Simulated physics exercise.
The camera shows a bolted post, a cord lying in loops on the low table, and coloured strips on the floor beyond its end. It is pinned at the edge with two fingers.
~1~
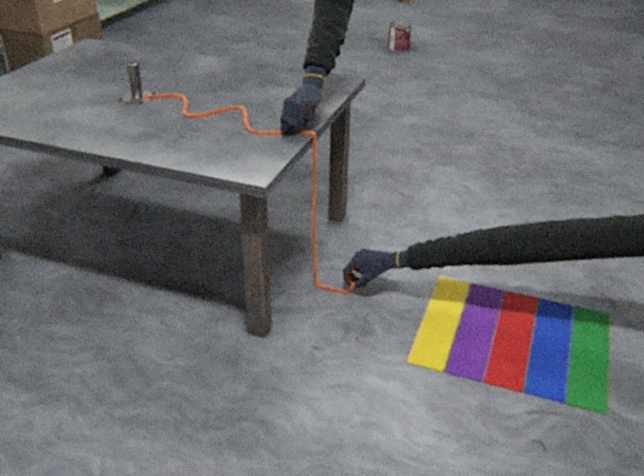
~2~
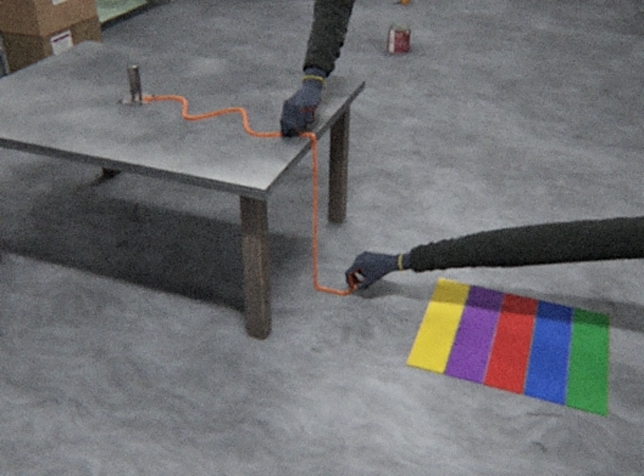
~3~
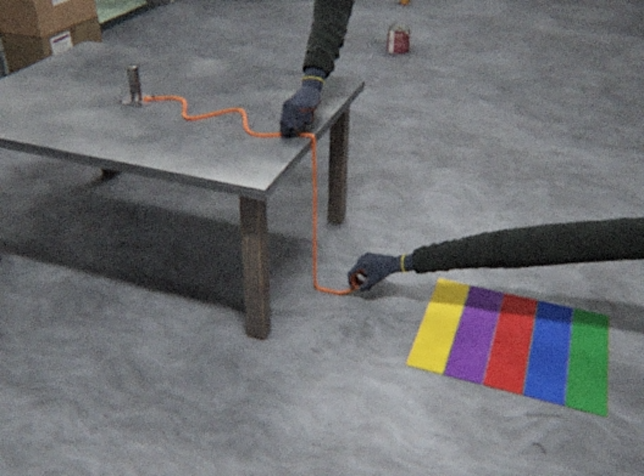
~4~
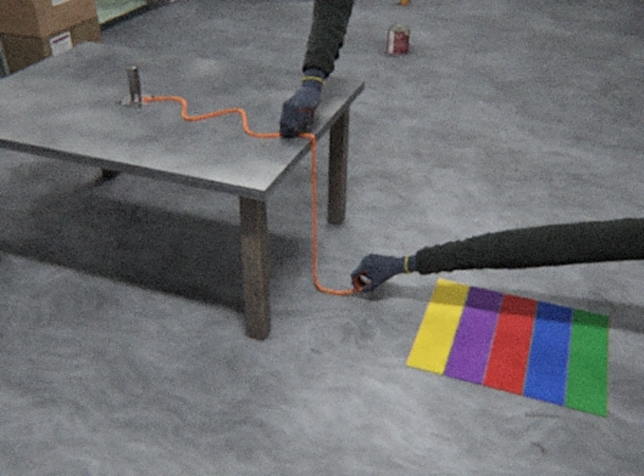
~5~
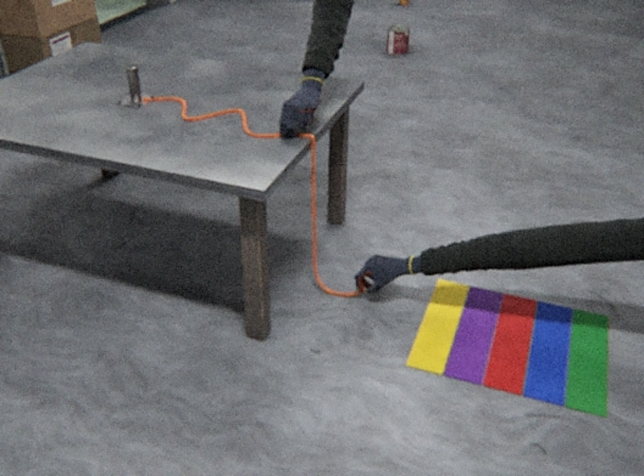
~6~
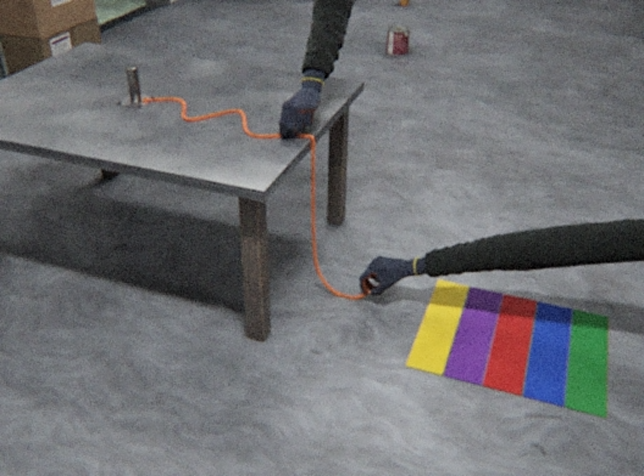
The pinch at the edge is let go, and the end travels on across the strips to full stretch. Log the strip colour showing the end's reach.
Reach: Blue strip.
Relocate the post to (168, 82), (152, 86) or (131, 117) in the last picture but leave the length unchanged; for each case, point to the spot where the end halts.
Around (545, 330), (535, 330) and (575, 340).
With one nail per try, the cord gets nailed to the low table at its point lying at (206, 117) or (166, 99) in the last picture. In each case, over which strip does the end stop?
First try red, second try blue.
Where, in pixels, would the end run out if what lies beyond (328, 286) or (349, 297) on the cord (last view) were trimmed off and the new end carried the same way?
Roughly (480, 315), (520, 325).
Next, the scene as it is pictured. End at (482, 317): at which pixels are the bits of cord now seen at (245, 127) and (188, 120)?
Well, the first one sits at (308, 134), and the second one sits at (220, 118).
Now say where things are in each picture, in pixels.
End (353, 284); yellow (431, 349); purple (468, 358); red (506, 368); blue (547, 378); green (587, 388), in the first picture.
End (355, 286); cord through (178, 98) (207, 115) (246, 125) (311, 137) (315, 207) (315, 270), in the second picture.
End (358, 287), in the third picture.
End (361, 288); cord through (178, 99) (207, 116) (246, 126) (311, 138) (314, 208) (315, 271), in the fourth picture.
End (365, 290), in the fifth picture.
End (369, 291); cord through (177, 100) (206, 117) (245, 127) (310, 139) (313, 209) (319, 272), in the sixth picture.
Soon after, end near (482, 317); over purple.
After that, end near (527, 328); over red.
At the stop, end near (552, 334); over blue. It gets as far as the blue strip.
